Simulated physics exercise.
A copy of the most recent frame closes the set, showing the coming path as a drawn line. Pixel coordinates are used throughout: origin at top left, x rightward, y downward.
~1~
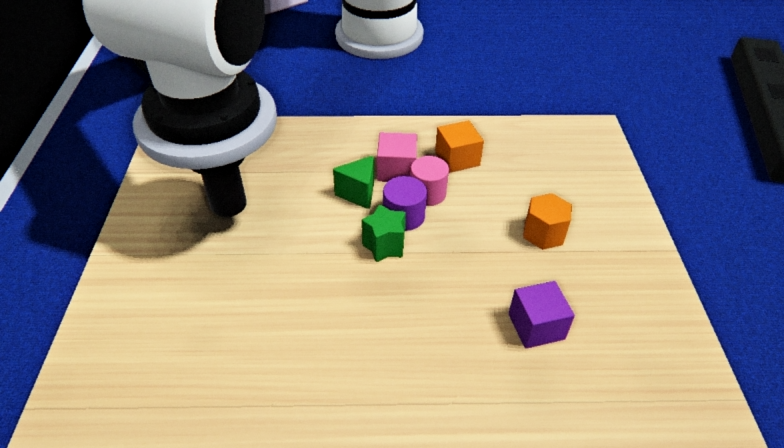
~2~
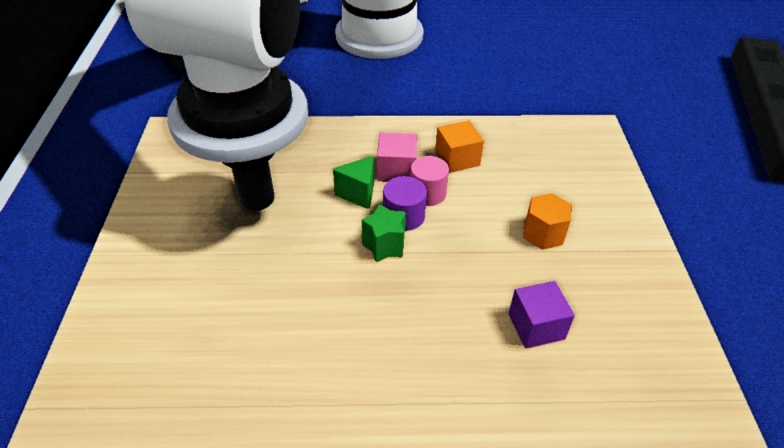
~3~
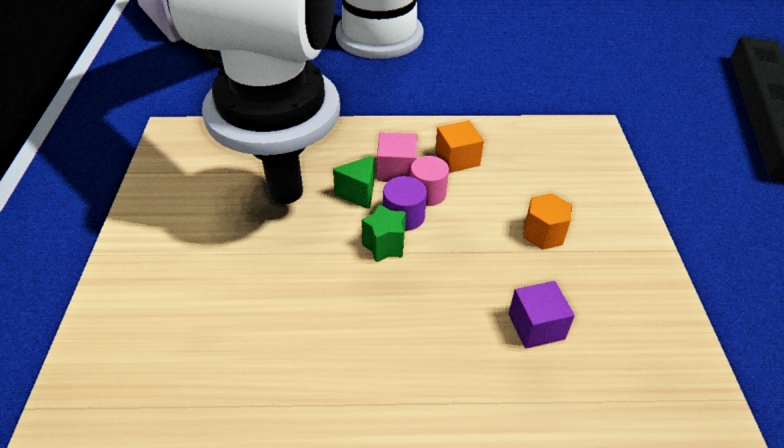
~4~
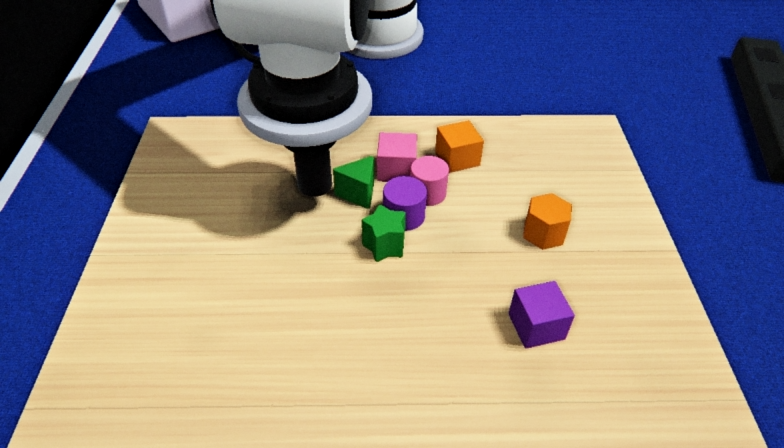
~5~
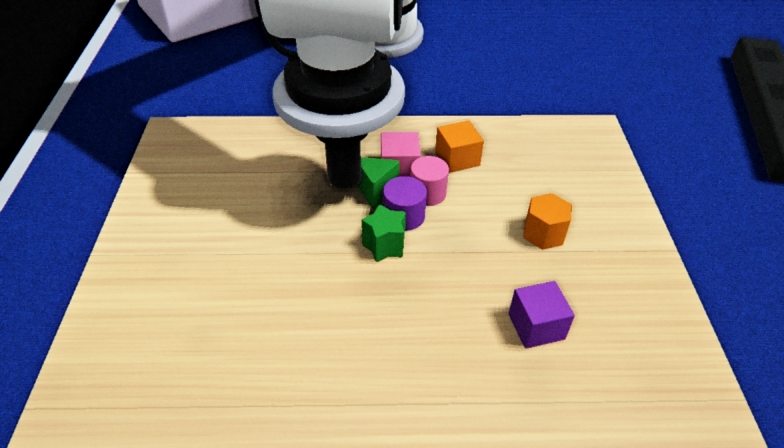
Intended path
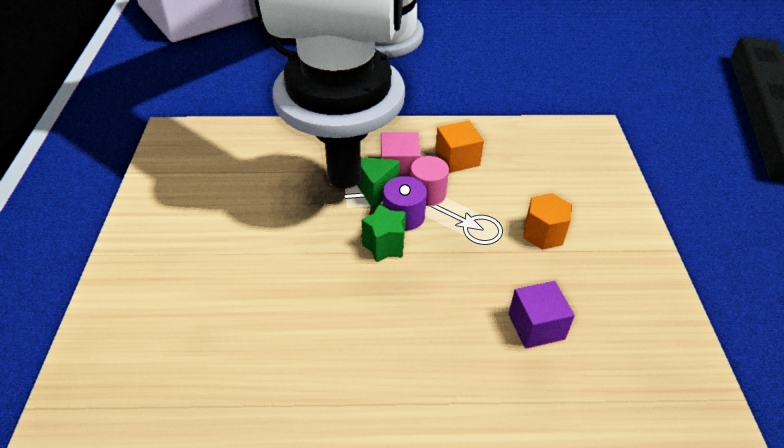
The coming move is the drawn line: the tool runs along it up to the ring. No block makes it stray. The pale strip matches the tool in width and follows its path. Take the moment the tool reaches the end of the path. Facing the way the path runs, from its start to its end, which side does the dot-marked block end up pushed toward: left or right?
The dot-marked block is shifted sideways to the right, facing along the path from start to end.
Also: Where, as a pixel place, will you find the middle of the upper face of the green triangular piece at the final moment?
Top centre: (443, 158).
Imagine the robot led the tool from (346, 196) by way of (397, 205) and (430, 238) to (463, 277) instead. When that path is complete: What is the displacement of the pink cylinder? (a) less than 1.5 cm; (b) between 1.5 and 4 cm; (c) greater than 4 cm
I choose b.
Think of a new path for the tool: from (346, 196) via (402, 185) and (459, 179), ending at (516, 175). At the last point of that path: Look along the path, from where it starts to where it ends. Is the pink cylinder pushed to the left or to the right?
The right.
Path on the board, from (346, 196) via (395, 194) and (439, 208), ending at (483, 230); the dot is on the purple cylinder.
What follows on the original path. One third of the way, tool at (395, 176); green triangular piece at (425, 160), turned 15° anticlockwise; pink four-sided block at (403, 140); purple cylinder at (414, 192); pink cylinder at (455, 170).
Two thirds of the way, tool at (441, 191); green triangular piece at (443, 158), turned 25° anticlockwise; pink four-sided block at (403, 140); purple cylinder at (434, 210); pink cylinder at (474, 171).
At the end, tool at (486, 212); green triangular piece at (443, 158), turned 25° anticlockwise; pink four-sided block at (403, 140); purple cylinder at (440, 215); pink cylinder at (482, 172).
